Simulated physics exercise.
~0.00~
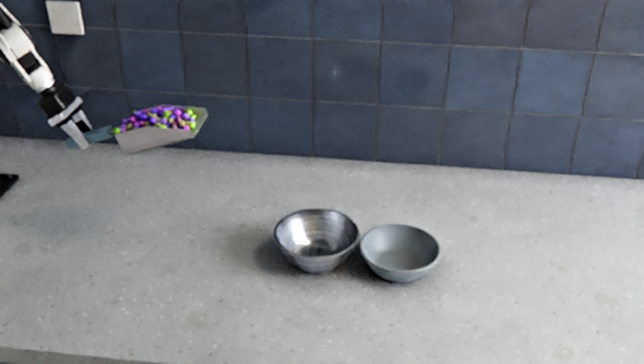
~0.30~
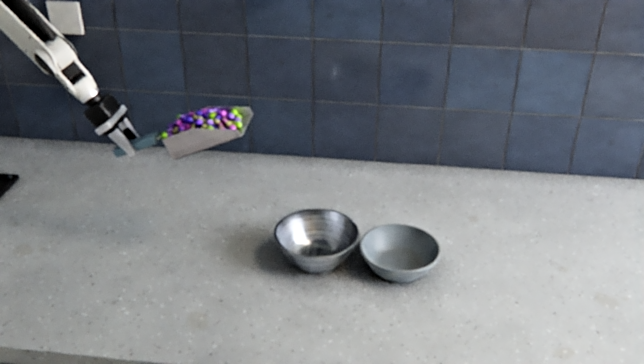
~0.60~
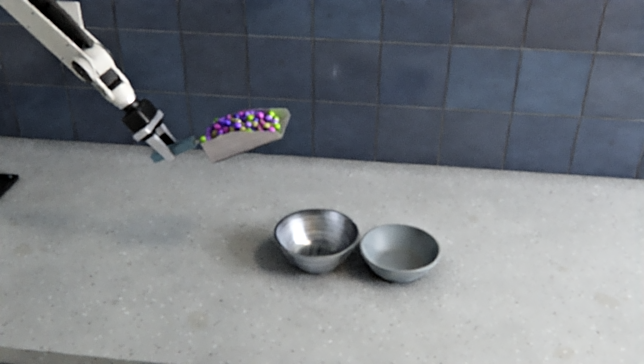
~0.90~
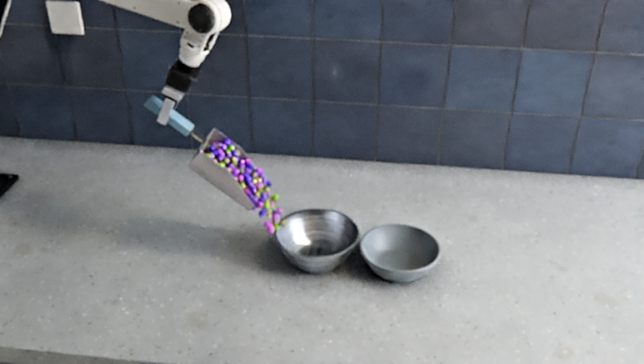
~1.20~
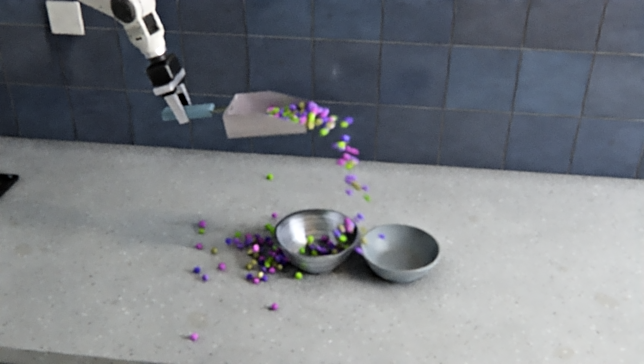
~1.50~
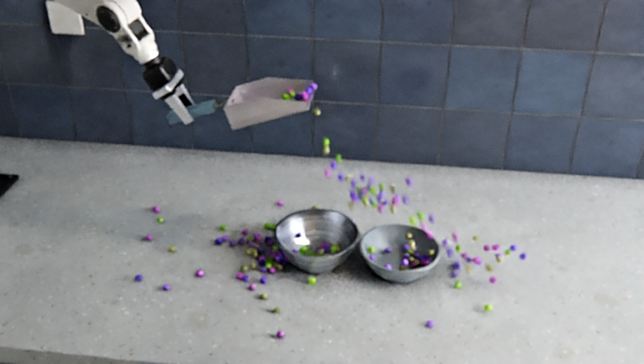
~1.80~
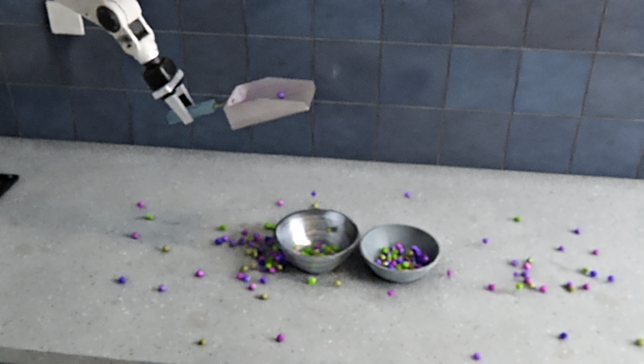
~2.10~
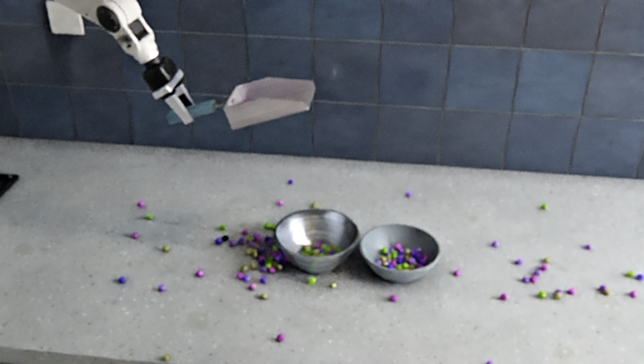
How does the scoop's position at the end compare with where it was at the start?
At the end the scoop is farther to the right and somewhat higher than at the start, held up above the counter close to the bowls instead of off to the left.
